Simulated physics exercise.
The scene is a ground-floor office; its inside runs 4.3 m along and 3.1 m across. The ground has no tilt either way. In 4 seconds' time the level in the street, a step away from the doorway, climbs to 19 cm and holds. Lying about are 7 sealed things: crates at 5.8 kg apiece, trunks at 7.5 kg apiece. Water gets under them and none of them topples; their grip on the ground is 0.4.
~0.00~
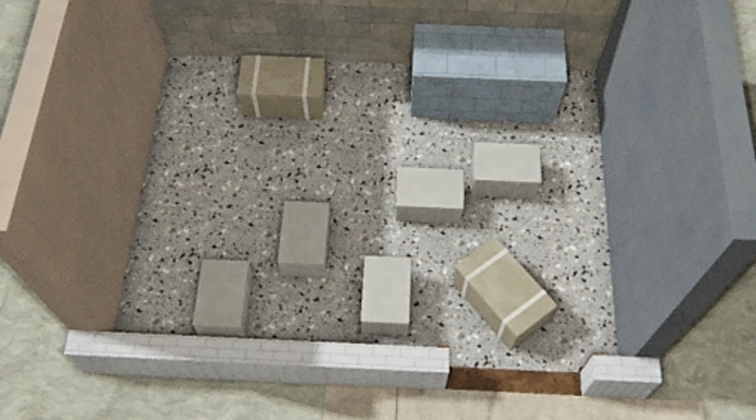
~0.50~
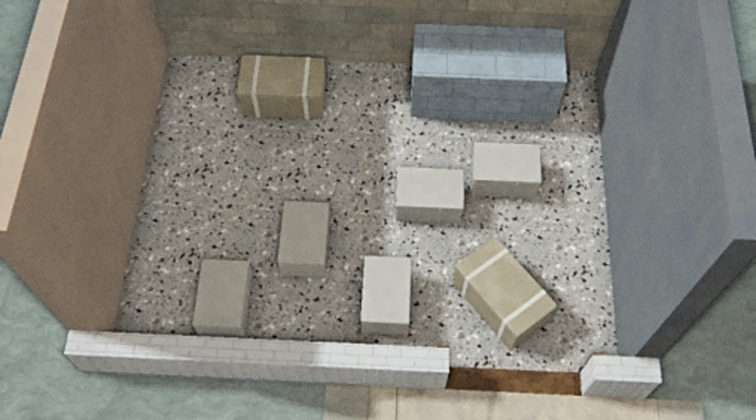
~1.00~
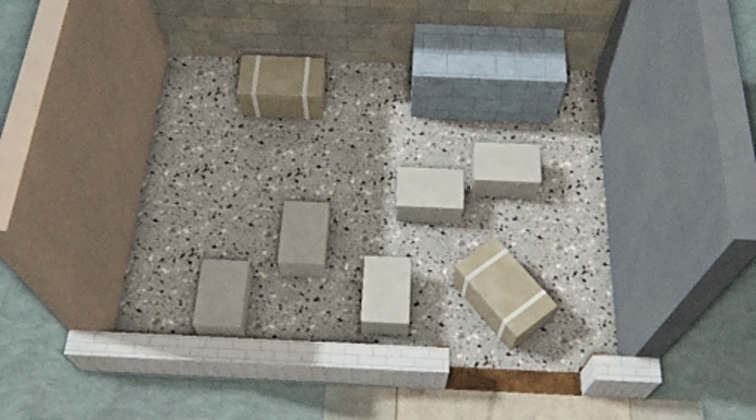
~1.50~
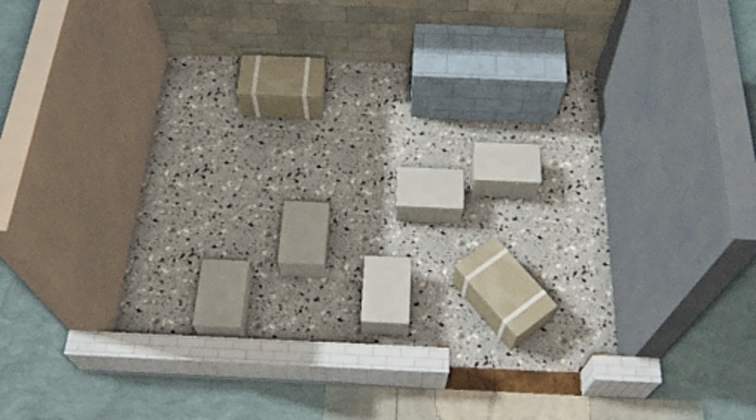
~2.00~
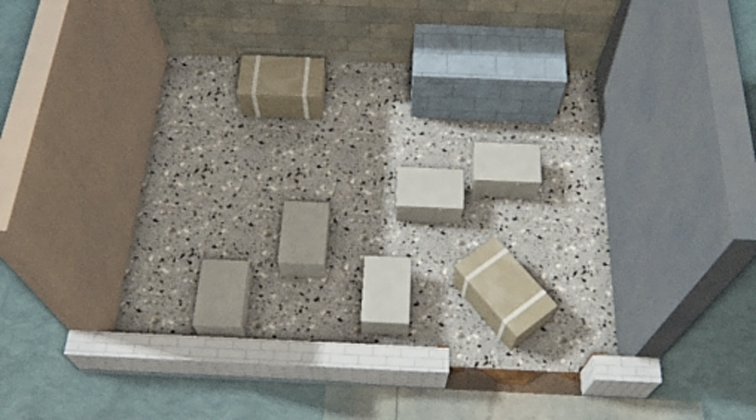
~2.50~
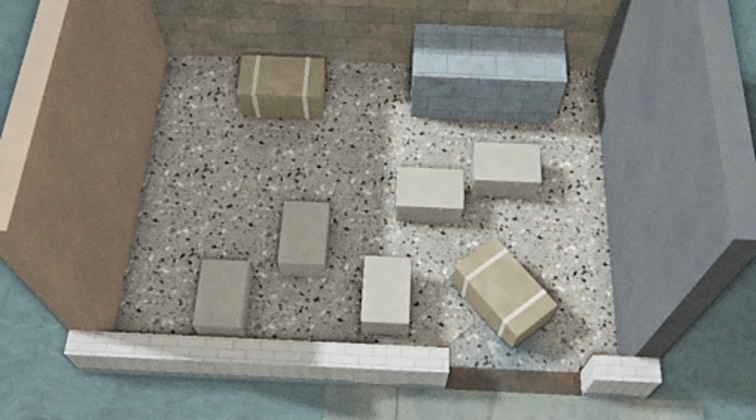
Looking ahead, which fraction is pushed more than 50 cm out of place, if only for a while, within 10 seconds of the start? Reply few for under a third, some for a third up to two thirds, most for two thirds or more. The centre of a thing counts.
Some.
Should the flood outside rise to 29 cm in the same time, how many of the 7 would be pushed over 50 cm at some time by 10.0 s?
You'd get 5 in that case.
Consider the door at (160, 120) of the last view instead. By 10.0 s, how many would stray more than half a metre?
Result: 6 of them.
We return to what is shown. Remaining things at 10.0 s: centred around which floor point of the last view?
That lands at roughly (261, 207).
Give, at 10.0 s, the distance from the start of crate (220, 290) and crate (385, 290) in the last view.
Shifts: 0 cm / 10 cm.
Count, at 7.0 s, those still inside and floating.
The number is 3.
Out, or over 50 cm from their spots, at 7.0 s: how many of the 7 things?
I get 3.
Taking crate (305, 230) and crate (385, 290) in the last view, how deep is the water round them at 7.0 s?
Depth approx. 1 cm / 2 cm.
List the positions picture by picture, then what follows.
A trunk at (506, 285), on the bottom; a crate at (304, 232) rests on the ground; water covers 0.0 m2; 0 of 7 have shifted, in the first picture.
A trunk at (506, 285), on the bottom; a crate at (304, 232) rests on the ground; water covers 0.0 m2; 0 of 7 have shifted, in the second picture.
A trunk at (506, 285), on the bottom; a crate at (304, 232) rests on the ground; 0.0 m2 under water; 0 of 7 have shifted, in the third picture.
A trunk at (506, 285), on the bottom; a crate at (304, 232), on the bottom; water covers 0.0 m2; 0 of 7 have shifted, in the fourth picture.
A trunk at (506, 285), on the bottom; a crate at (304, 232), on the bottom; water covers 0.0 m2; 0 of 7 have shifted, in the fifth picture.
A trunk at (506, 285), on the bottom; a crate at (304, 232) rests on the ground; water covers 0.3 m2; 0 of 7 have shifted, in the sixth picture.
After 3.5 s 0 of 7 are over 50 cm from their spots; 0 afloat.
After 4.5 s 1 of 7 are over 50 cm from their spots; 1 afloat.
After 7.0 s 3 of 7 are over 50 cm from their spots; 3 afloat.
After 10.0 s 4 of 7 are over 50 cm from their spots, and 4 have been at some point; 4 afloat.
